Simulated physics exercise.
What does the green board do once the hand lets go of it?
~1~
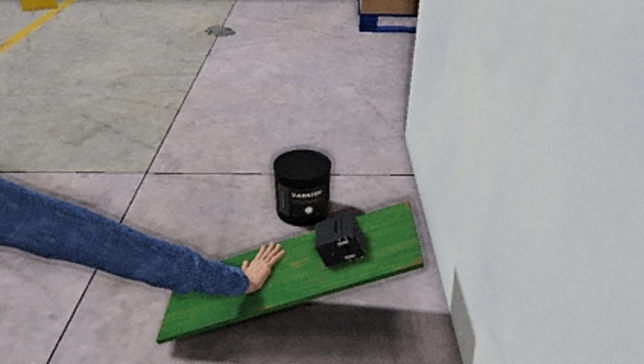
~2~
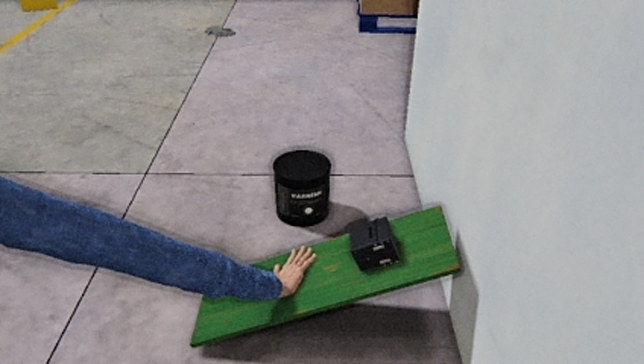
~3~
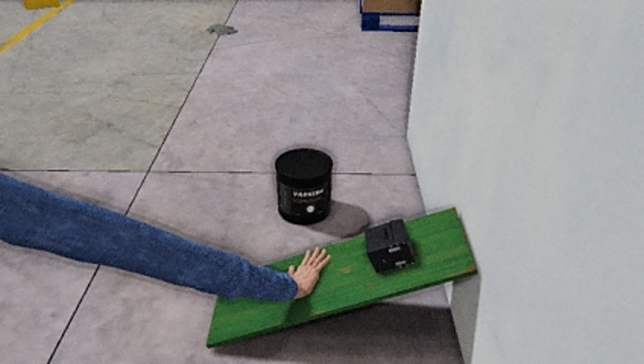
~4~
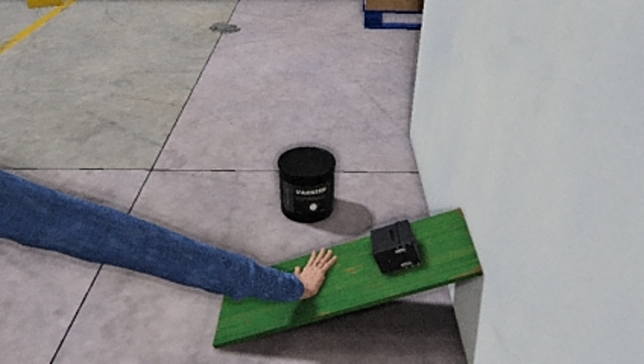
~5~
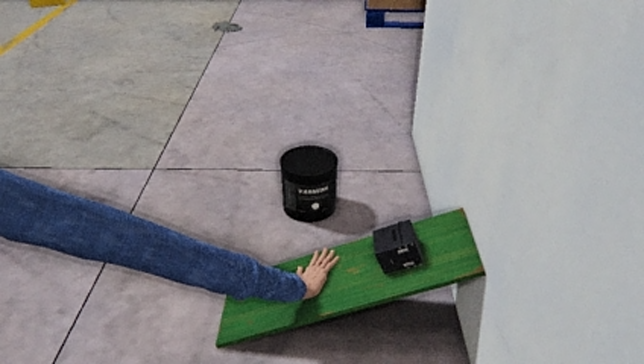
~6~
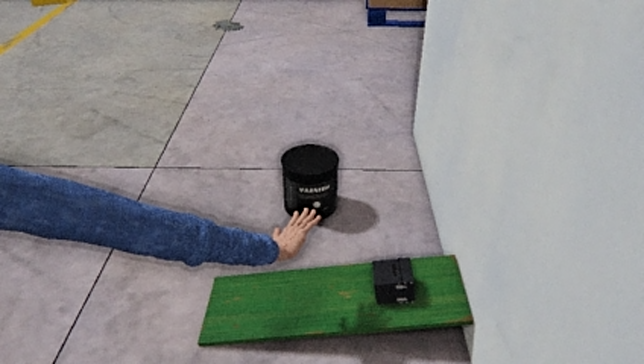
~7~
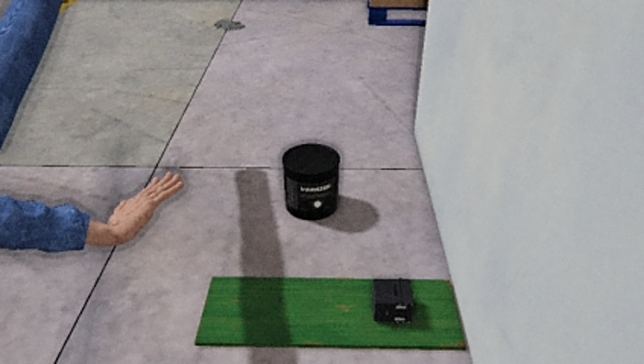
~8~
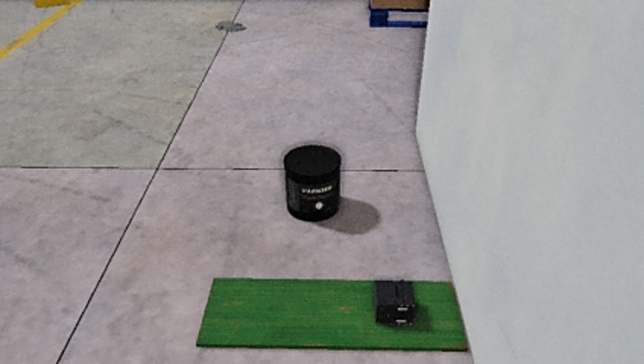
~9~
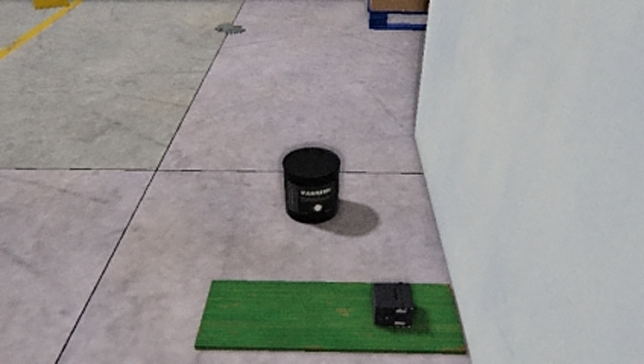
The green board slides down from the wall and ends up lying on the floor, with the small black box still on it.
Against a pale wall, a hand leans a green board, lets go, and it slides down flat.
